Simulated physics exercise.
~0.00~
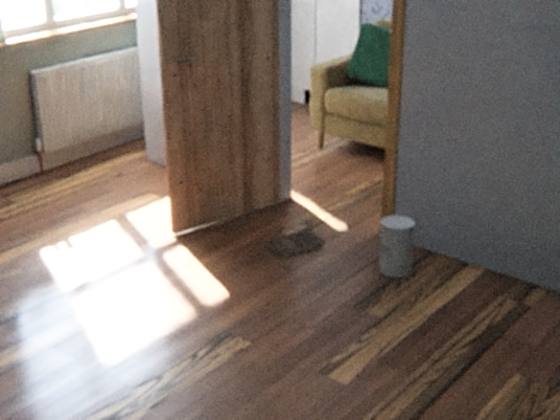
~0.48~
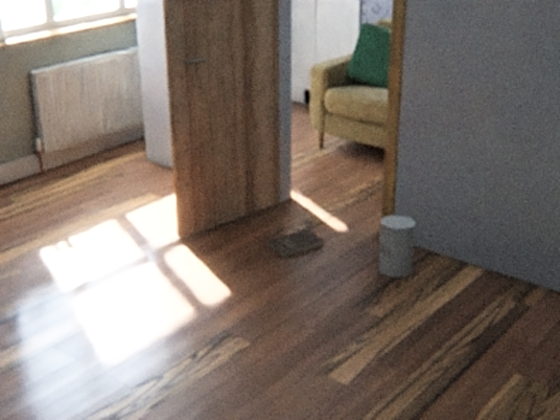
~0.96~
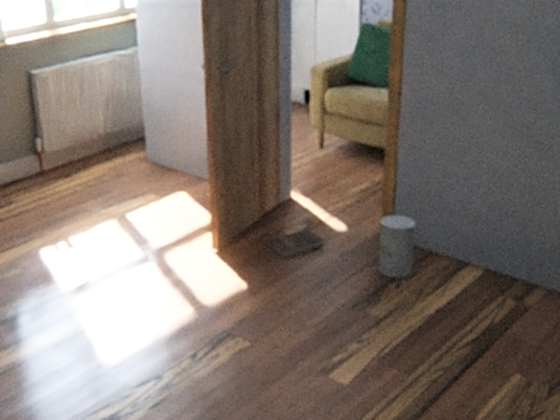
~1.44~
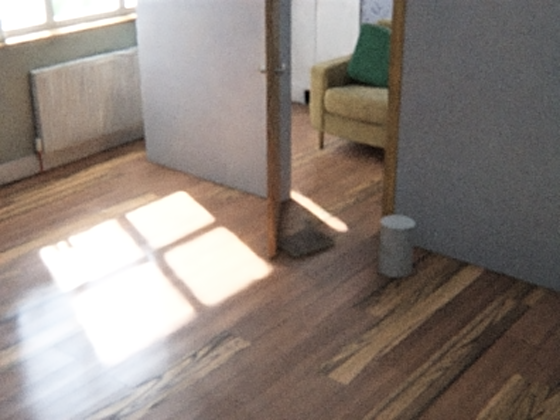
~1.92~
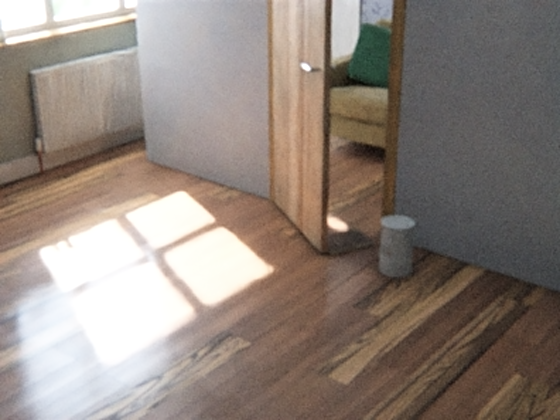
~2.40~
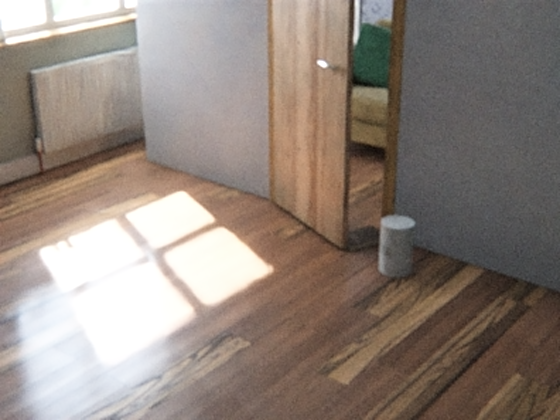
A wooden door swung toward its frame in a sunlit room, reaching a flat brown book on the floor and sliding it right toward a still white canister, and ended partly open with the green-cushioned armchair still showing through the gap.
